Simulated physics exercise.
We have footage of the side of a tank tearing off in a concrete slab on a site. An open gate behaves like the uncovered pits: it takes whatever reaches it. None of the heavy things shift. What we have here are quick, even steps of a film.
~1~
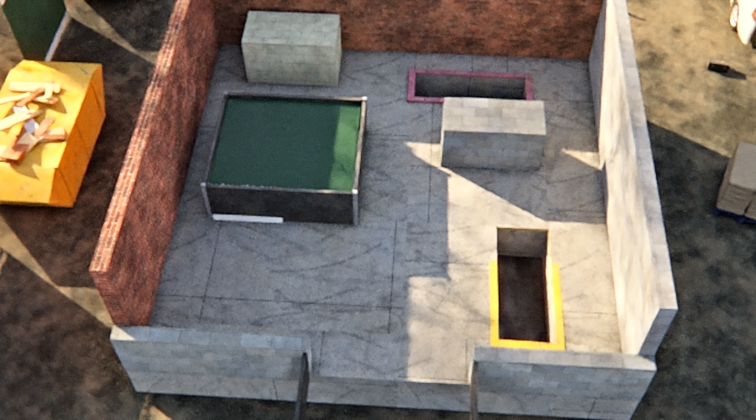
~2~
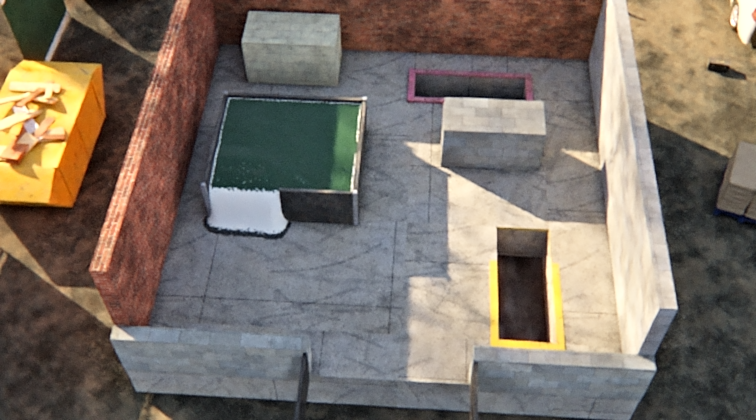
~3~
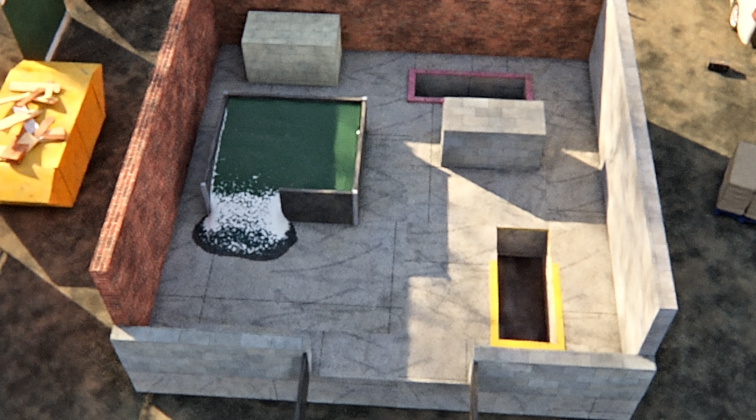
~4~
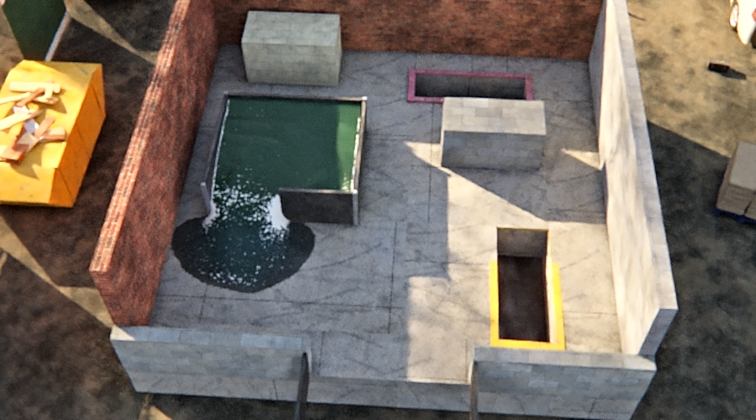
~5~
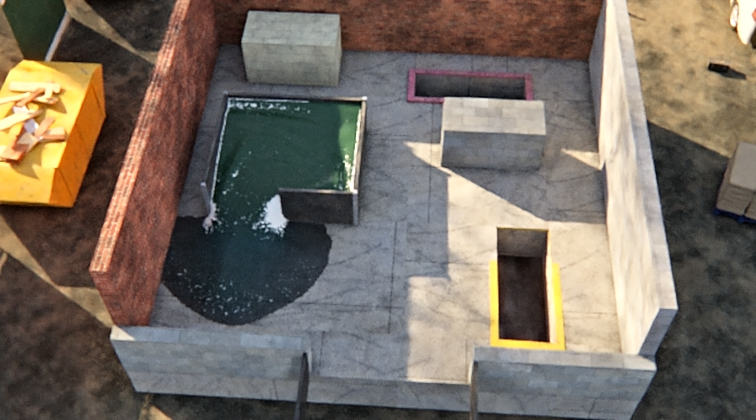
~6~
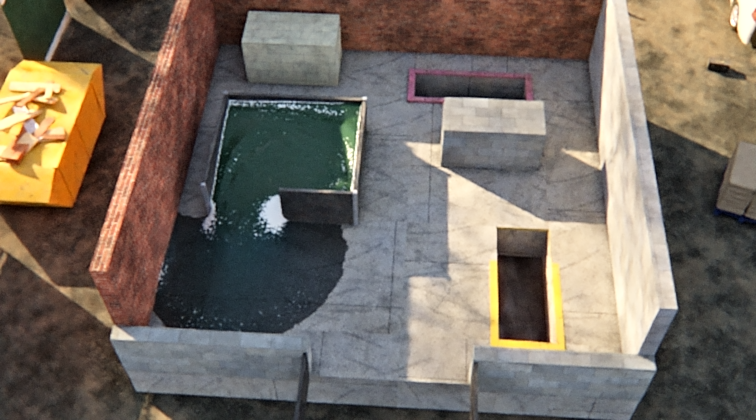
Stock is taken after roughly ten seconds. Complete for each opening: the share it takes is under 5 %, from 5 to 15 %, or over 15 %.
The share the gate takes is over 15 %; the share the pink pit takes is under 5 %; the share the yellow pit takes is over 15 %.
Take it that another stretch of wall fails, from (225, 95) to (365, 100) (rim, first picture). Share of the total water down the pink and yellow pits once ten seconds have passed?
In percent: Pink 20, yellow 10.
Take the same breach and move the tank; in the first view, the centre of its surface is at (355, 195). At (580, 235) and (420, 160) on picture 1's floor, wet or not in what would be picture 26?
I'd say the first one's left untouched and the second one's left untouched.
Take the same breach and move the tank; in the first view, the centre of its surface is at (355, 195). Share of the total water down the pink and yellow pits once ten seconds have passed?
Pink 2 %, yellow 2 %.
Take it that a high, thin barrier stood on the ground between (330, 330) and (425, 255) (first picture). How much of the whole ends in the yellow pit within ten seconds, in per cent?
The yellow pit takes 10 parts in a hundred.
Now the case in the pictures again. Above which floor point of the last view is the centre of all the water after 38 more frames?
The water's centre sits above (303, 243).
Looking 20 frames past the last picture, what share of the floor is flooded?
That works out at 40 %.
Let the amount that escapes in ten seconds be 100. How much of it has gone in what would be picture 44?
Result, approximate: 55 per cent.
A moment on, water covers 20 % of the floor; the gate 0 %, the pink pit 0 %, the yellow pit 0 %.
Next, water covers 20 % of the floor; the gate 1 %, the pink pit 0 %, the yellow pit 0 %.
Then, water covers 40 % of the floor; the gate 5 %, the pink pit 0 %, the yellow pit 2 %.
Later, water covers 65 % of the floor; the gate 11 %, the pink pit 0 %, the yellow pit 13 %.
In the end, water covers 85 % of the floor; the gate 18 %, the pink pit 0 %, the yellow pit 26 %.
